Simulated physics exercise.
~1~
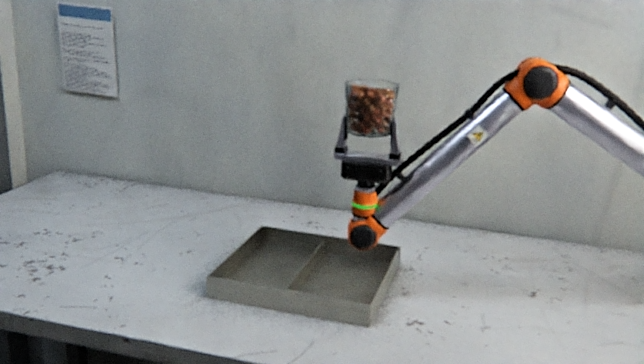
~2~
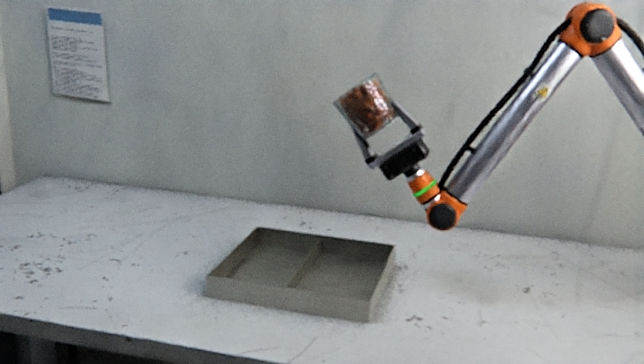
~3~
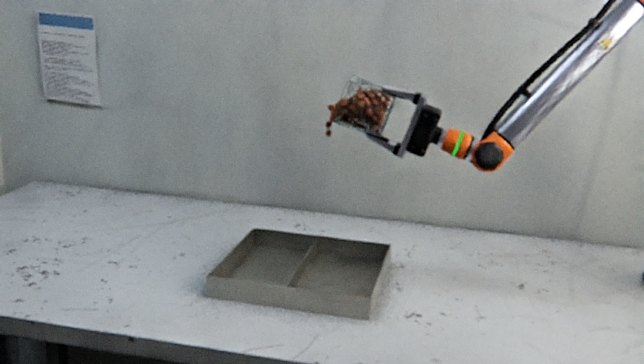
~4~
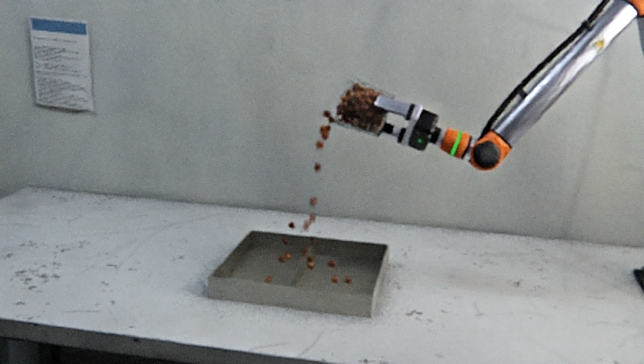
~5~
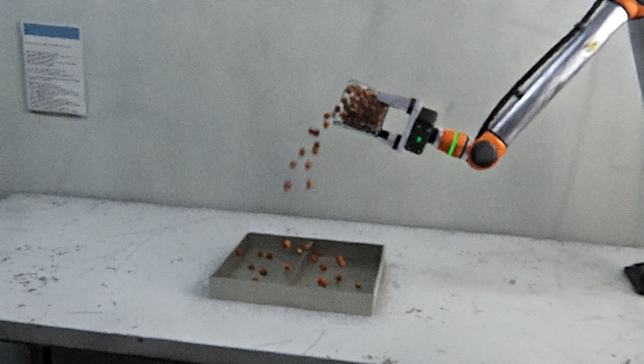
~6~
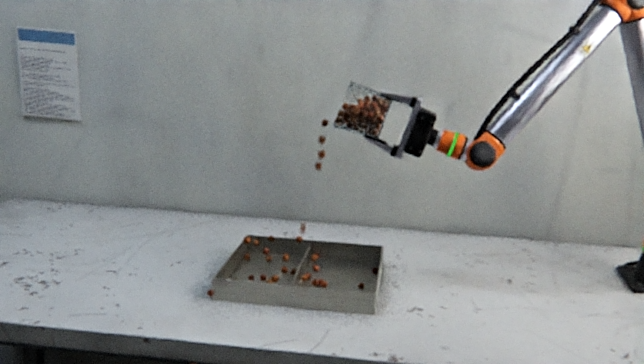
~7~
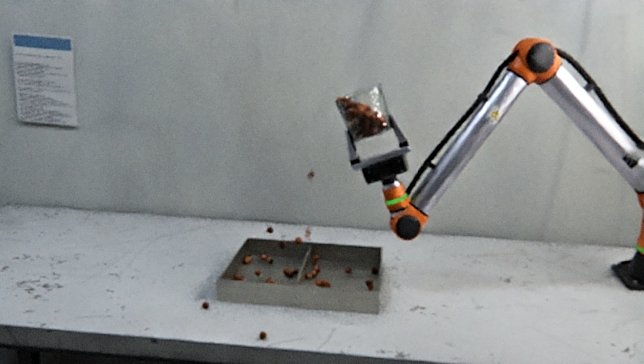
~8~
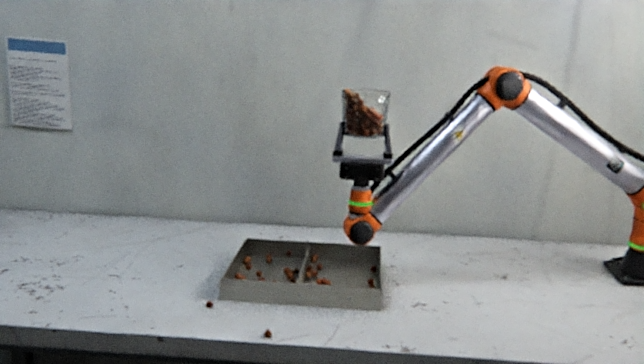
A robot arm holding a clear tumbler of hazelnuts swings it up and tips it onto its side, spilling some nuts into a divided tray below, then turns it upright again, still partly filled, with a few nuts lying on the table in front of the tray.
